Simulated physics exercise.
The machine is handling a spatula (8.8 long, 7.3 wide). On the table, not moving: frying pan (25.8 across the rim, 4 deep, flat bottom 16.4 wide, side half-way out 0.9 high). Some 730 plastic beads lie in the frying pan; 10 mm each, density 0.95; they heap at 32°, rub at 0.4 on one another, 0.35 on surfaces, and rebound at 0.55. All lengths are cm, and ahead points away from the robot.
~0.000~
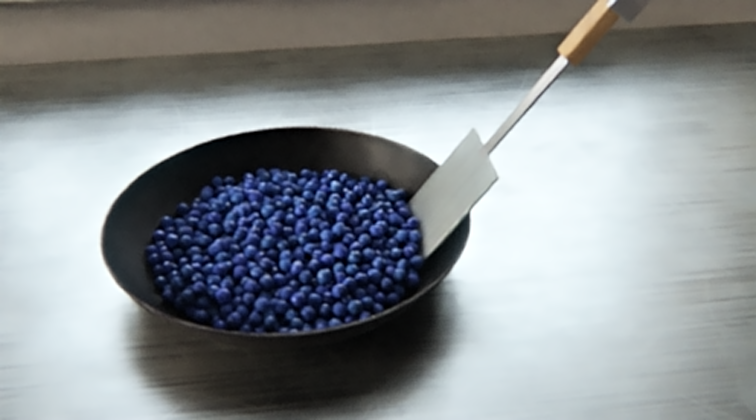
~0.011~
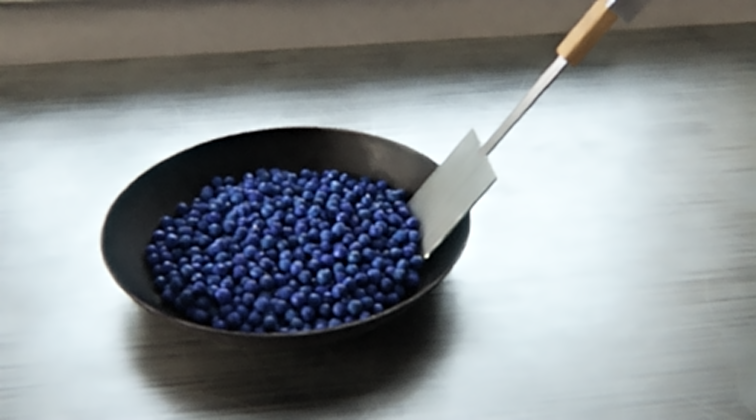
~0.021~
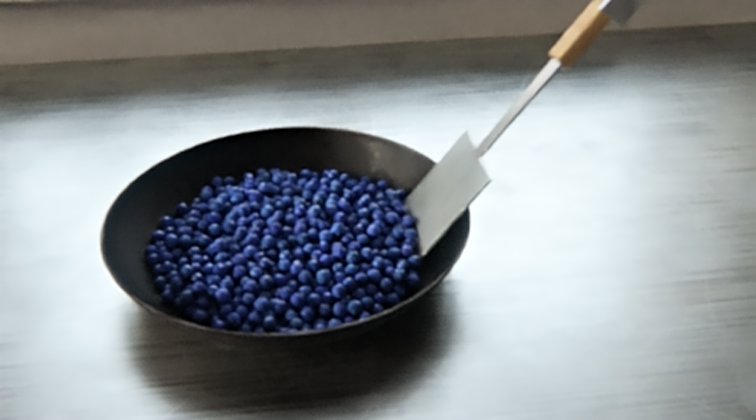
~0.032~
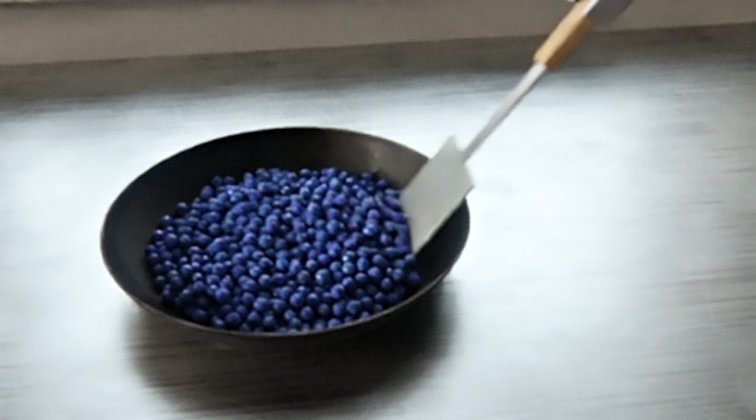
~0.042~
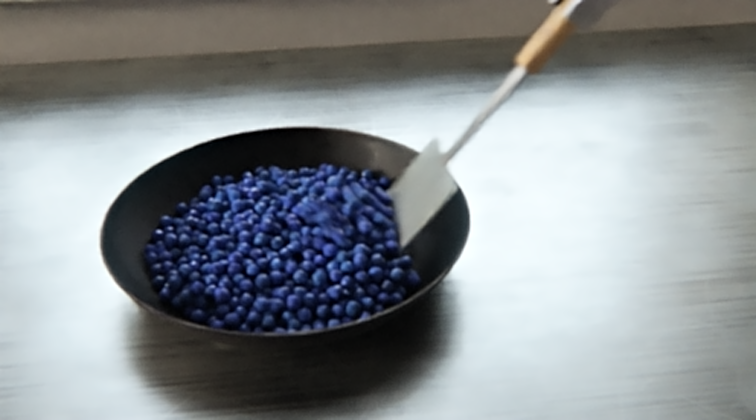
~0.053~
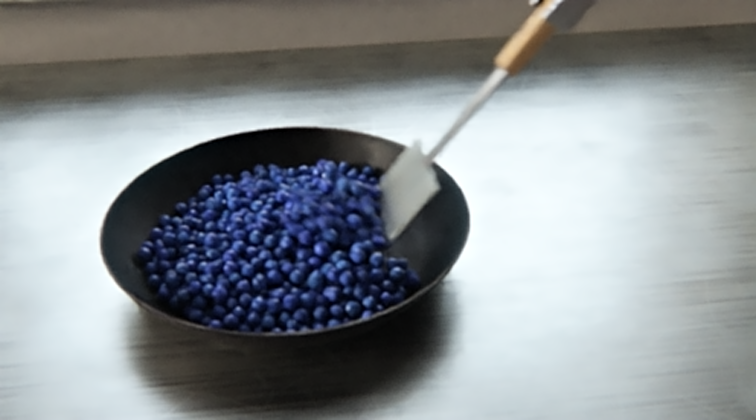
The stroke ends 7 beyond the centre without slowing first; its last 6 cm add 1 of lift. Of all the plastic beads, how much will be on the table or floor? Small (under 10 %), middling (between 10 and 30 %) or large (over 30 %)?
Answer: Middling; between 10 and 30 % of the plastic beads finish on the table or floor.
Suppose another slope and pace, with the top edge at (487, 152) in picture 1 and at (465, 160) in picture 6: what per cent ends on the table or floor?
Some 0 per cent.
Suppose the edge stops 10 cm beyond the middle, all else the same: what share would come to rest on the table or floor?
It would be near 35 per cent.
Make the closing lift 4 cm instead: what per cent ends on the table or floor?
Some 20 per cent.
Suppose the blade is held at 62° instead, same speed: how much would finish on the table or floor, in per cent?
Then about 20 per cent.
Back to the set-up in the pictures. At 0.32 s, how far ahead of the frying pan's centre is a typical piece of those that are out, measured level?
Roughly 18 cm.
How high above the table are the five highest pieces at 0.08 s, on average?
Roughly 8 cm.
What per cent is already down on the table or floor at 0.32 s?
Roughly 15 per cent.
After 0.08 s, sloping 53°, highest piece 9 above the table; 727 in the frying pan.
After 0.11 s, sloping 53°, highest piece 11 above the table; 721 in the frying pan, 6 on the blade or in flight.
After 0.32 s, sloping 53°, highest piece 6 above the table; 588 in the frying pan, 125 on the table or floor, 14 on the blade or in flight.
After 1.38 s, sloping 53°, highest piece 4 above the table; 586 in the frying pan, 141 on the table or floor.
At rest, 586 in the frying pan, 141 on the table or floor. That is 19 % on the table or floor.
